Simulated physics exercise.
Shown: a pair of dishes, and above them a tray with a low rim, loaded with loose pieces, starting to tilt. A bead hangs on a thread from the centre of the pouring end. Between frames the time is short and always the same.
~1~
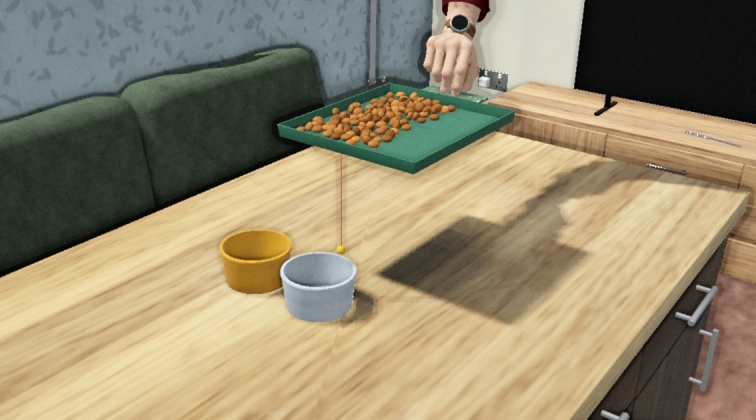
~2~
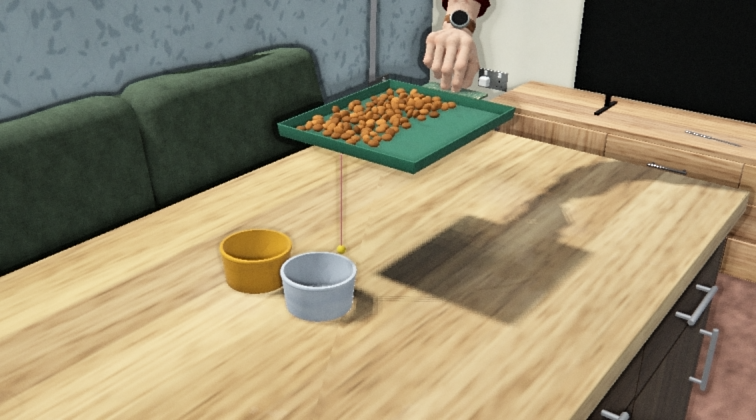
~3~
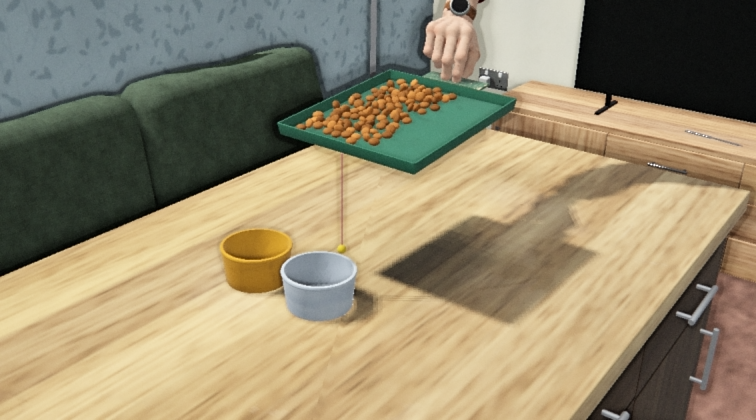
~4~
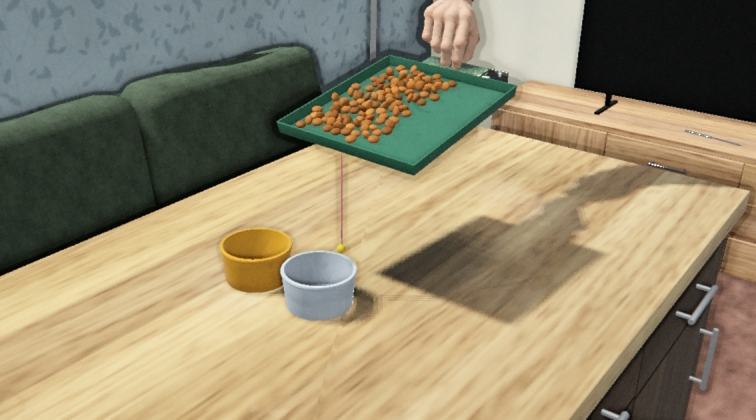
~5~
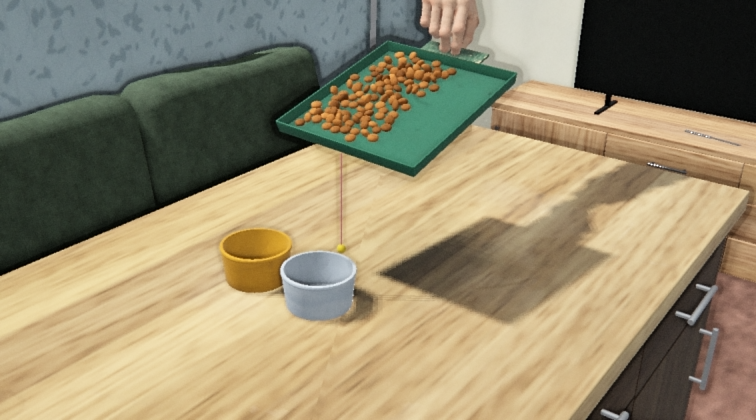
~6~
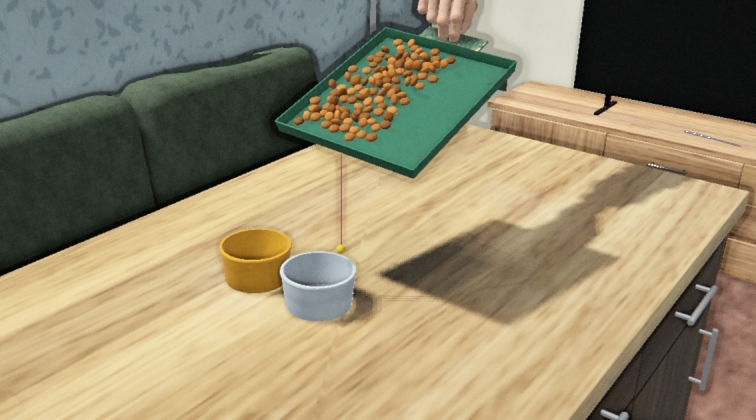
A hand gradually tilts a green tray of brown kibble above two small dishes.
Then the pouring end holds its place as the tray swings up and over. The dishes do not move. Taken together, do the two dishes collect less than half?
Most of the load will miss the dishes.
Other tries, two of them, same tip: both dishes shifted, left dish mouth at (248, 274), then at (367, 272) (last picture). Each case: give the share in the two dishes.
First position: Some 30 %; second position: Some 20 %.
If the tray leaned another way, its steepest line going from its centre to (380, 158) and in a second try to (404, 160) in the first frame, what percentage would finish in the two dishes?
The first gives 10 %, the second 0 %.
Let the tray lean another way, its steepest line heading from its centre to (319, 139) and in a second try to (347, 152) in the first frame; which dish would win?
The left-side dish first and The right-side dish second.
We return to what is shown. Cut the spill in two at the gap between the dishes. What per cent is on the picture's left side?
Share to the left: Near 30 per cent.
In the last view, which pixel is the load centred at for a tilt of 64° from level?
Roughly at (350, 134).
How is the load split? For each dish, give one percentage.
For the left dish some 0 %, for the right dish some 20 %.
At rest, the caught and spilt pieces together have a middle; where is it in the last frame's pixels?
Last view, resting centre - approx. (344, 330).
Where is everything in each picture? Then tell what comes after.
In the first picture, corners of the pouring end (280, 124) and (414, 162), level; middle of the load (375, 120), bits of cat kibble; left dish (232, 272); right dish (295, 299); bead on its thread (341, 250).
In the second picture, corners of the pouring end (280, 124) and (414, 162), level; middle of the load (375, 118).
In the third picture, corners of the pouring end (280, 123) and (414, 162), tipped barely, lowest at the right corner; middle of the load (375, 112).
In the fourth picture, corners of the pouring end (279, 121) and (414, 164), tipped a little, lowest at the right corner; middle of the load (375, 105).
In the fifth picture, corners of the pouring end (278, 121) and (413, 166), tipped a little, lowest at the right corner; middle of the load (374, 98).
In the sixth picture, corners of the pouring end (277, 121) and (412, 168), tipped clearly, lowest at the right corner; middle of the load (373, 92); left dish (232, 271); right dish (295, 298).
Just after the last frame, tray tipped steeply; almost all on the tray; about a tenth in the air.
A moment on, tray tipped past a quarter turn; roughly a quarter on the tray; about a tenth in the right dish; roughly half outside both; roughly a quarter in the air.
Further on, tray tipped past a quarter turn; roughly a quarter in the right dish; the larger part outside both.
When it is over, tray tipped past a quarter turn; roughly a quarter in the right dish; not one in the left dish; the larger part outside both.
